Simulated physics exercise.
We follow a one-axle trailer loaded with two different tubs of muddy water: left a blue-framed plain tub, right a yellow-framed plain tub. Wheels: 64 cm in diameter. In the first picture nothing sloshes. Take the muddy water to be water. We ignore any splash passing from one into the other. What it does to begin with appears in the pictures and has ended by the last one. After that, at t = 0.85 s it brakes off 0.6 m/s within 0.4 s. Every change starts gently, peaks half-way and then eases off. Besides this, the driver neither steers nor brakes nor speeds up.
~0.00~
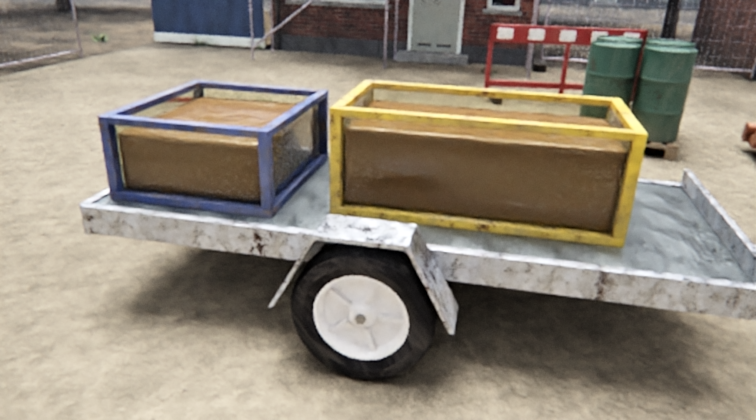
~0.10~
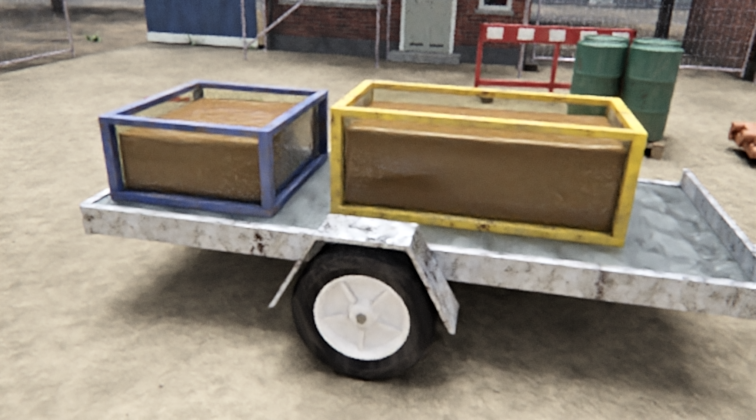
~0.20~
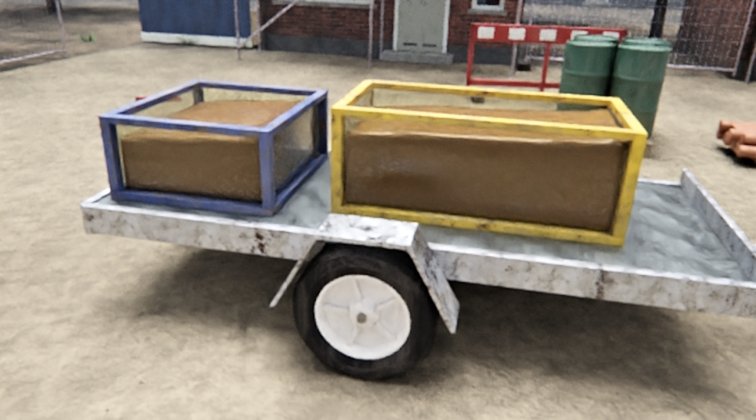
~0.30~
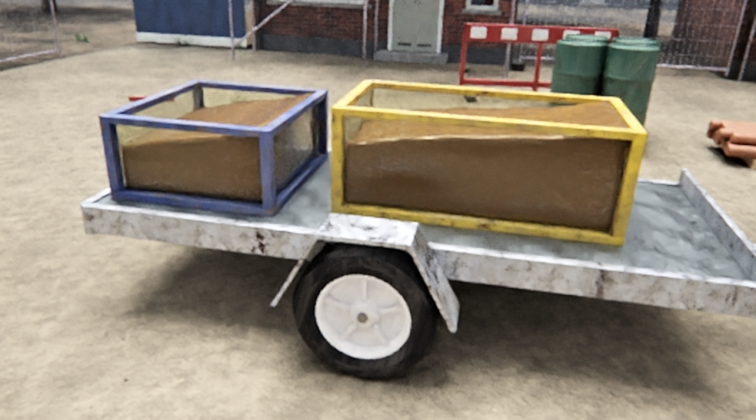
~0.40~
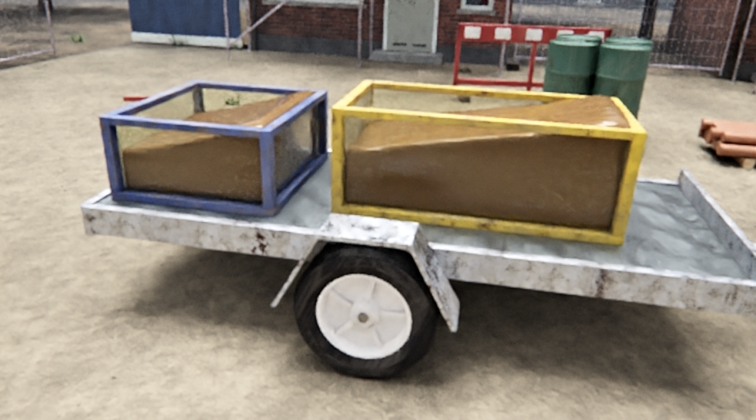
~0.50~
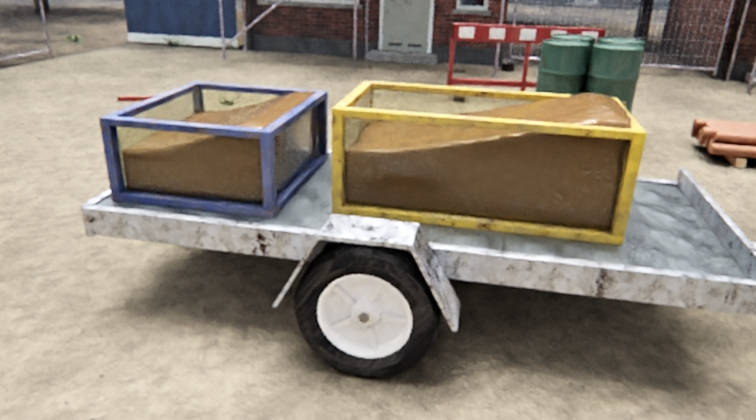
Muddy water in blue-framed and yellow-framed tubs on a trailer sloping up toward the right as the background shifts left.
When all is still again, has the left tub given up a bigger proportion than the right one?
Yes.
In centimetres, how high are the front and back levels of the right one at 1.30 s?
At the front 38 cm, at the back 38 cm.
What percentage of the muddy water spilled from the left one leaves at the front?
About 50 percent.
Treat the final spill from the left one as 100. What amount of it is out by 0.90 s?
Some 10 per cent by then.
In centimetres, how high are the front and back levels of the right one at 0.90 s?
Roughly 38 cm in front and 38 cm behind.
After 0.90 s the left one has lost nothing (front 24 cm, back 39 cm); the right one has lost 1 per cent, over the front (front 38 cm, back 38 cm).
After 1.30 s the left one has lost 1 per cent, over the front (front 43 cm, back 22 cm); the right one has lost 1 per cent, over the front (front 39 cm, back 37 cm).
After 1.80 s the left one has lost 2 per cent, over the front (front 23 cm, back 39 cm); the right one has lost 1 per cent, over the front (front 44 cm, back 32 cm).
After 4.24 s the left one has lost 5 per cent, over the front and the back, a little elsewhere; the right one has lost 1 per cent, over the front.
